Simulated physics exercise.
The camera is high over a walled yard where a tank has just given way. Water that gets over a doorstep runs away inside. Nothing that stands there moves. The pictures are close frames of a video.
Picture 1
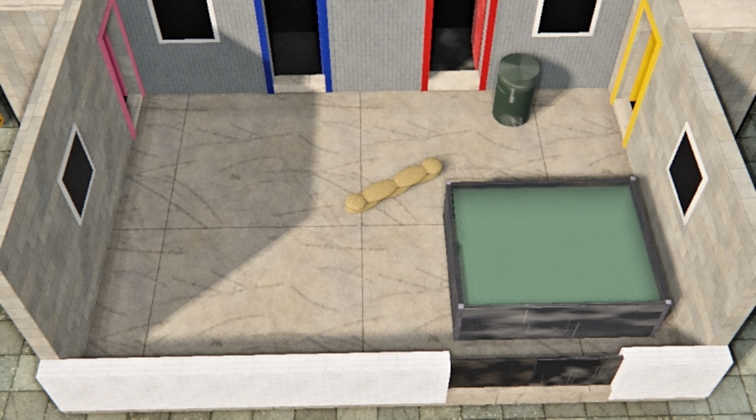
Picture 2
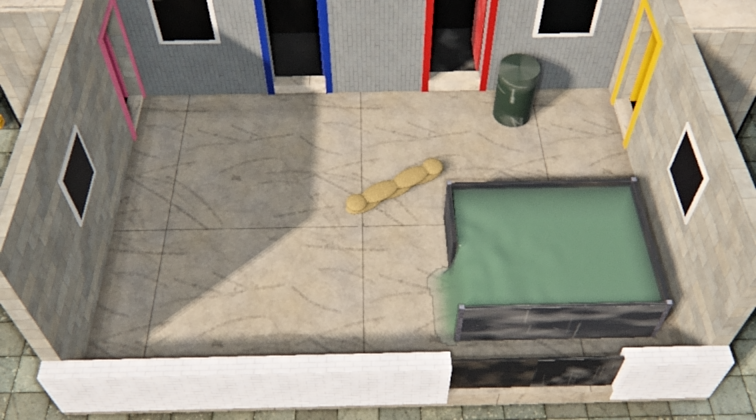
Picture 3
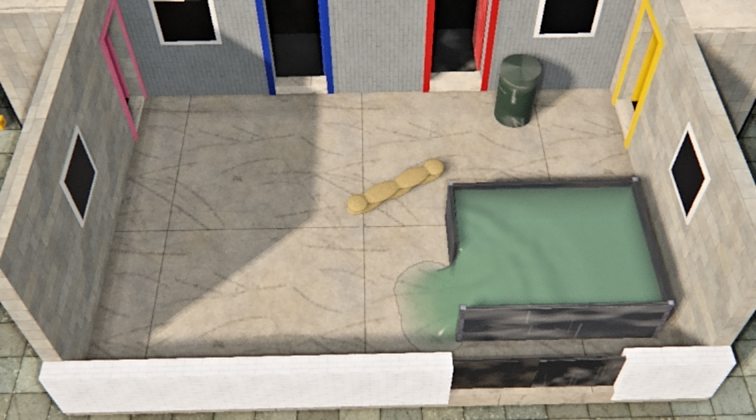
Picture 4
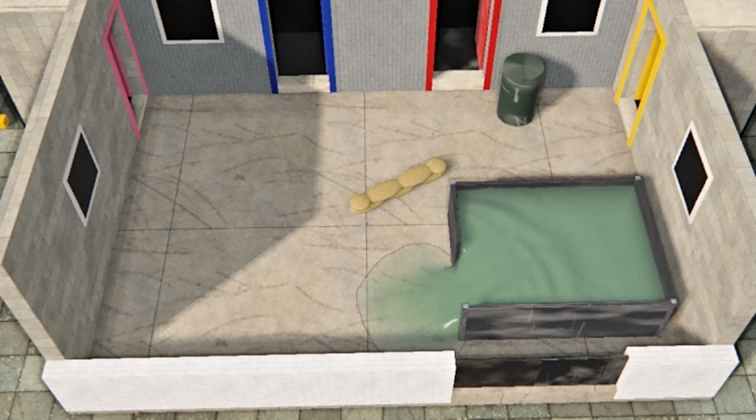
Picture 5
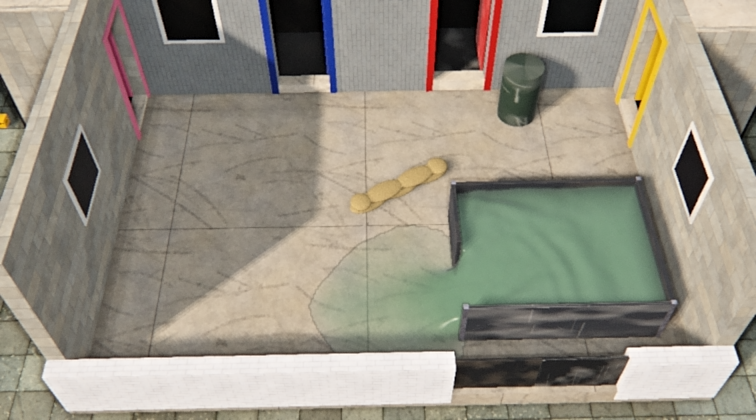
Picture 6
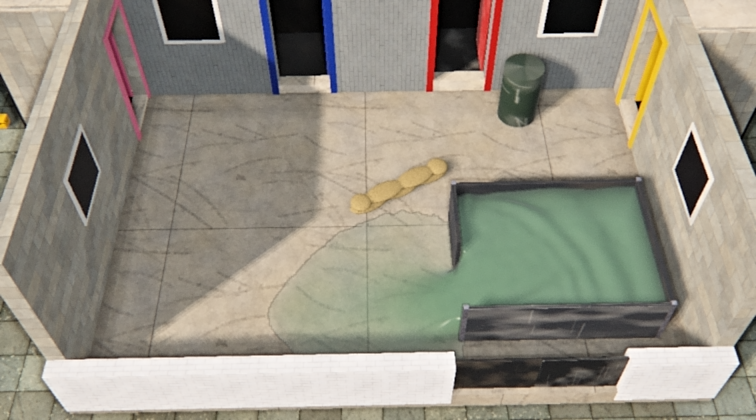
Green water pouring from a gap in the left side of a dark tank, spreading leftward across a walled yard's floor.
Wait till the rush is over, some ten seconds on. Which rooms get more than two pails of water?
One by one: The blue door stays under that; the red door stays under that; the yellow door stays under that; the pink door takes more than that.
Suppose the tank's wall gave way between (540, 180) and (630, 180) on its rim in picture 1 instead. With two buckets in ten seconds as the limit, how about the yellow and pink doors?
One by one: Yellow is over; pink goes over.
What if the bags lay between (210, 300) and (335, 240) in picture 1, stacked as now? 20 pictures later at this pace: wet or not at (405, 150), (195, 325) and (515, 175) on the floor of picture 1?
One after the other: Not flooded, flooded, free of water.
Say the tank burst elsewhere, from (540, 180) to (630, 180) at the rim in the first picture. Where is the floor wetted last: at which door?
The pink one.
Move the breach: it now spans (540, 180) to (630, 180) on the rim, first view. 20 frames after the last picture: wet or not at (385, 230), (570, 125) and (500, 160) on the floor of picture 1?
In turn: Dry, under water, flooded.
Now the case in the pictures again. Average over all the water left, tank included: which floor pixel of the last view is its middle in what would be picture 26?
At about (381, 277).
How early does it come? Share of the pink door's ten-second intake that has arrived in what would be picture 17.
Roughly 0 per cent.
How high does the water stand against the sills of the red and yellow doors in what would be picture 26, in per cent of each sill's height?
Near 0 and 0 in a hundred.
A moment on, water covers 30 % of the floor; the blue door not reached, the red door not reached, the yellow door not reached, the pink door not reached.
Next, water covers 45 % of the floor; the blue door not reached, the red door not reached, the yellow door not reached, the pink door not reached.
Then, water covers 55 % of the floor; the blue door not reached, the red door not reached, the yellow door not reached, the pink door wet at the sill, nothing in.
Later, water covers 70 % of the floor; the blue door wet at the sill, nothing in, the red door wet at the sill, nothing in, the yellow door not reached, the pink door far over two buckets in.
In the end, water covers 90 % of the floor; the blue door wet at the sill, nothing in, the red door wet at the sill, nothing in, the yellow door wet at the sill, nothing in, the pink door far over two buckets in.
